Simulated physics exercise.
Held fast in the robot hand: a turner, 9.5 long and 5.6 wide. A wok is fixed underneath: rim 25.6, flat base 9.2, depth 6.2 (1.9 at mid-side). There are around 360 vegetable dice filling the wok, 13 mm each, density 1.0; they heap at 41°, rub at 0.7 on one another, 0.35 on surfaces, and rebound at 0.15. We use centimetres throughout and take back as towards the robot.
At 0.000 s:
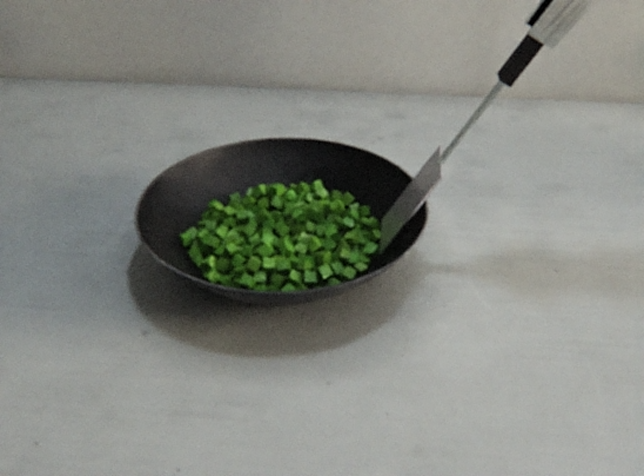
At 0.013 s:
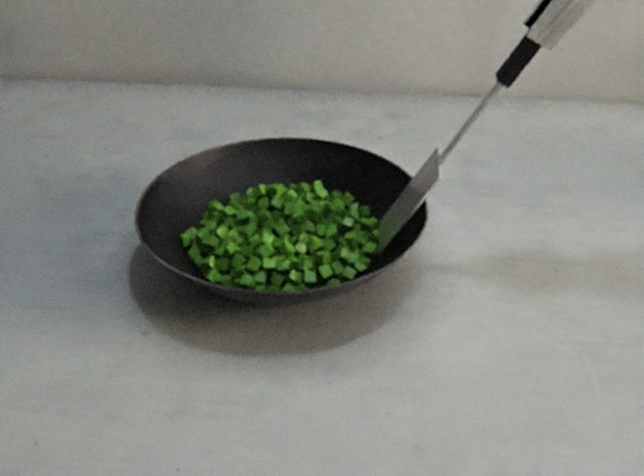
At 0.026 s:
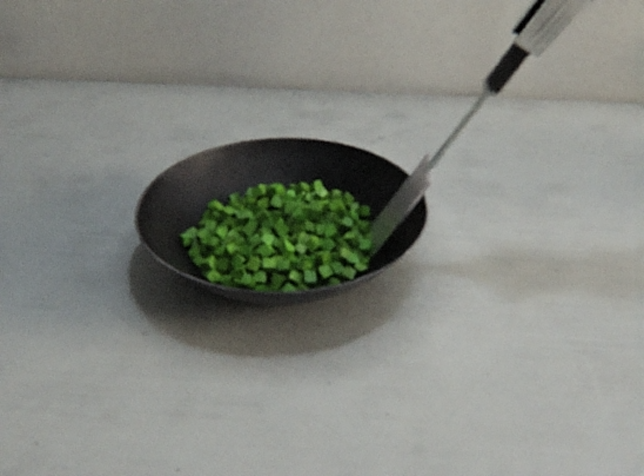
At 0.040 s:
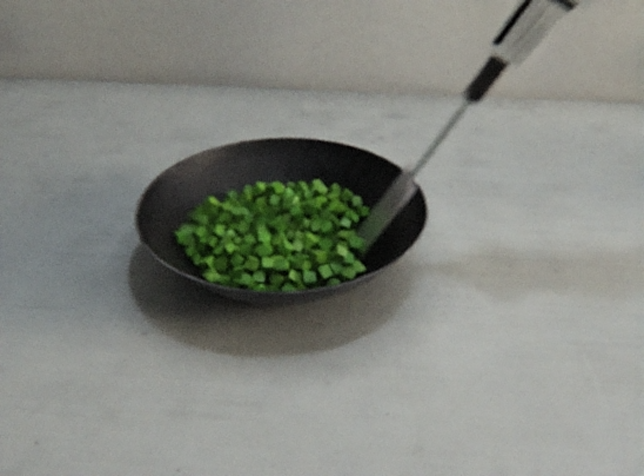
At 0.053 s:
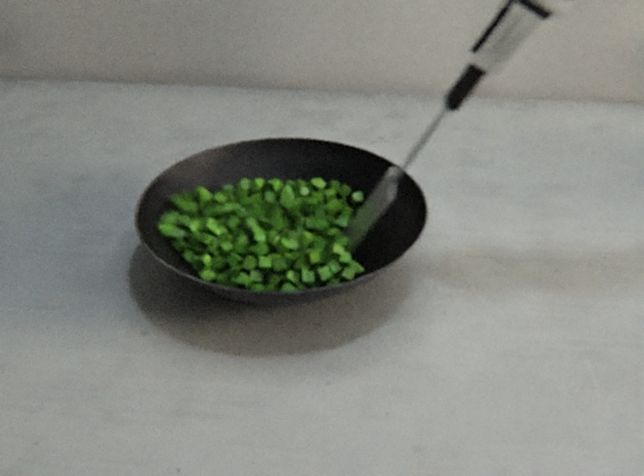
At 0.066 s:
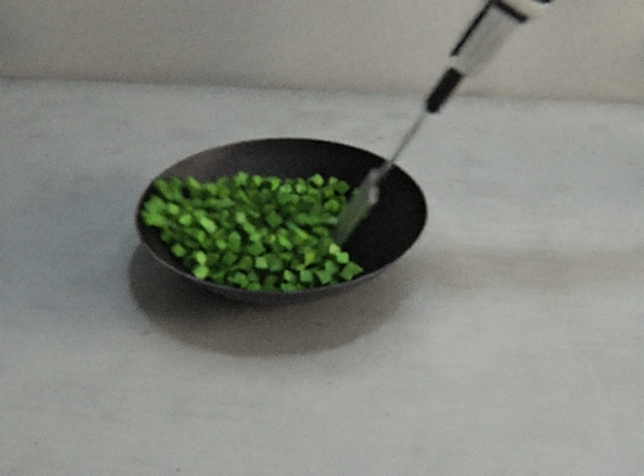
A robot hand holding a metal turner pushes green vegetable dice leftward in a dark wok.
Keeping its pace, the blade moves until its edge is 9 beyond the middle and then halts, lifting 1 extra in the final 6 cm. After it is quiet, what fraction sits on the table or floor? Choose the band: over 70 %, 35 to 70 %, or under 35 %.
35 to 70 %.
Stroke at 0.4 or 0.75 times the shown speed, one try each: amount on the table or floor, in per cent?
Some 35 and 50 per cent.
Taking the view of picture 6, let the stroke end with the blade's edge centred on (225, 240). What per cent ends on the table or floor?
Around 25 percent ends on the table or floor.
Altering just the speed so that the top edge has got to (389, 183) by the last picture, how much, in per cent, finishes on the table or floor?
Expect about 45 per cent there.
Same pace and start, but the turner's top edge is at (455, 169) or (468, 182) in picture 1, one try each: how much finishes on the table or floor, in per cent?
Close to 45 and 45 percent respectively.
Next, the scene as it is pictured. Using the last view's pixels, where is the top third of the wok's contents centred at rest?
It is centred near (227, 255) in the last view.
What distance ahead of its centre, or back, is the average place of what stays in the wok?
It sits near 2.0 centimetres ahead of centre.
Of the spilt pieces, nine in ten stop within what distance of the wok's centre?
I reckon it's some 45 centimetres.
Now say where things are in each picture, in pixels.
The turner top edge at (442, 160), sloping 60°; upper third of the load around (287, 236), from x 185 to 375, top at y 190; 359 in the wok, in the first picture.
The turner top edge at (440, 161), sloping 60°; upper third of the load around (287, 236), from x 185 to 375, top at y 190, in the second picture.
The turner top edge at (430, 167), sloping 60°; upper third of the load around (287, 238), from x 185 to 370, top at y 190, in the third picture.
The turner top edge at (412, 175), sloping 60°; upper third of the load around (276, 232), from x 180 to 365, top at y 190, in the fourth picture.
The turner top edge at (393, 182), sloping 60°; upper third of the load around (264, 224), from x 165 to 360, top at y 185, in the fifth picture.
The turner top edge at (374, 184), sloping 60°; upper third of the load around (242, 220), from x 150 to 360, top at y 180; 359 in the wok, in the sixth picture.
After 0.10 s, sloping 60°, highest piece 10 above the table; 350 in the wok, 9 on the blade or in flight.
After 0.13 s, sloping 60°, highest piece 12 above the table; 337 in the wok, 22 on the blade or in flight.
After 0.35 s, sloping 60°, highest piece 13 above the table; 175 in the wok, 55 on the table or floor, 129 on the blade or in flight.
After 1.40 s, sloping 60°, highest piece 5 above the table; 184 on the table or floor, 175 in the wok.
In the end, 184 on the table or floor, 175 in the wok. That is 51 % on the table or floor.
